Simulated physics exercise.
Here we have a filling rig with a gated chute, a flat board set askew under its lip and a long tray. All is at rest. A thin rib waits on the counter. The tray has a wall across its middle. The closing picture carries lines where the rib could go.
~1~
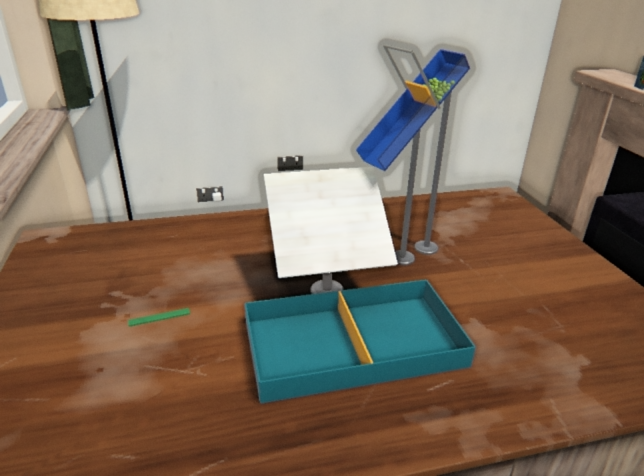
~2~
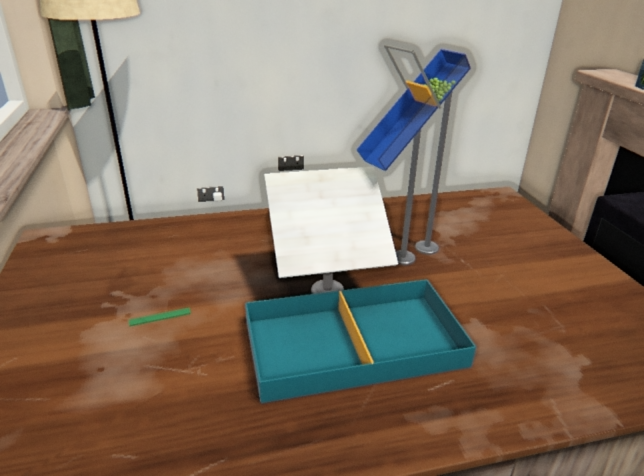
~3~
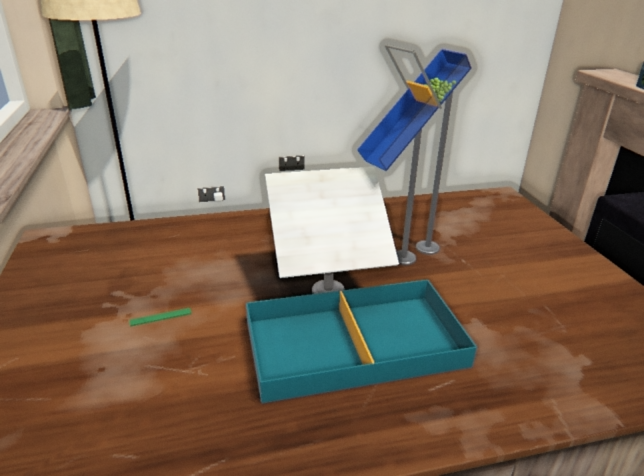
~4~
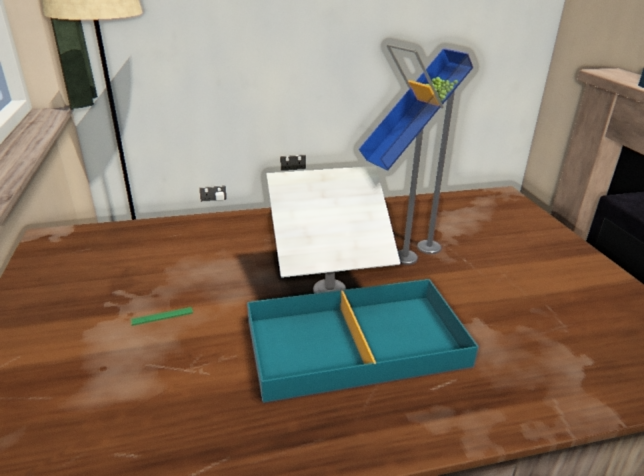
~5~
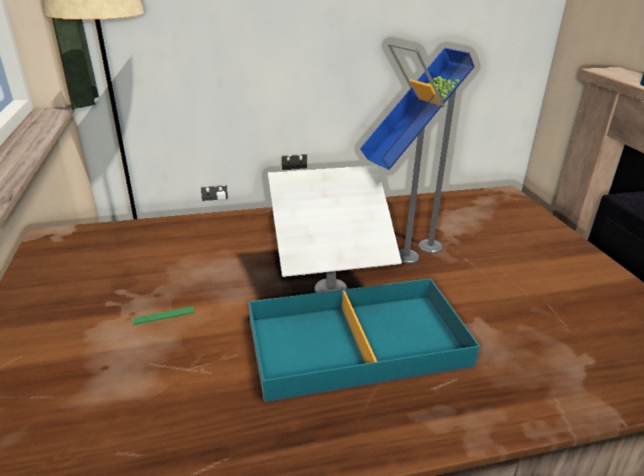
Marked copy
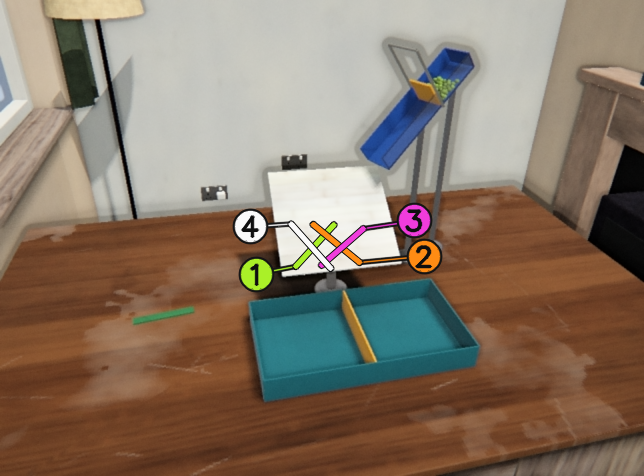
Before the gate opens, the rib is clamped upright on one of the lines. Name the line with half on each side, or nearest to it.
Line 4 does it best.
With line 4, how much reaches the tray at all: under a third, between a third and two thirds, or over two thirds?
Line 4 gives over two thirds.
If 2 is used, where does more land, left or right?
Right.
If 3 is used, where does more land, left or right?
Left.
On the marked copy, line 1 from (333, 224) to (295, 266); line 2 from (313, 224) to (359, 262); line 3 from (363, 228) to (321, 265); line 4 from (291, 223) to (330, 268).
For line 1, of what is caught, the bulk in the left half, a small share in the right.
For line 2, of what is caught, a small share in the left half, all but a few in the right.
For line 3, of what is caught, the whole lot in the left half, none at all in the right.
For line 4, of what is caught, close to half in the left half, close to half in the right.
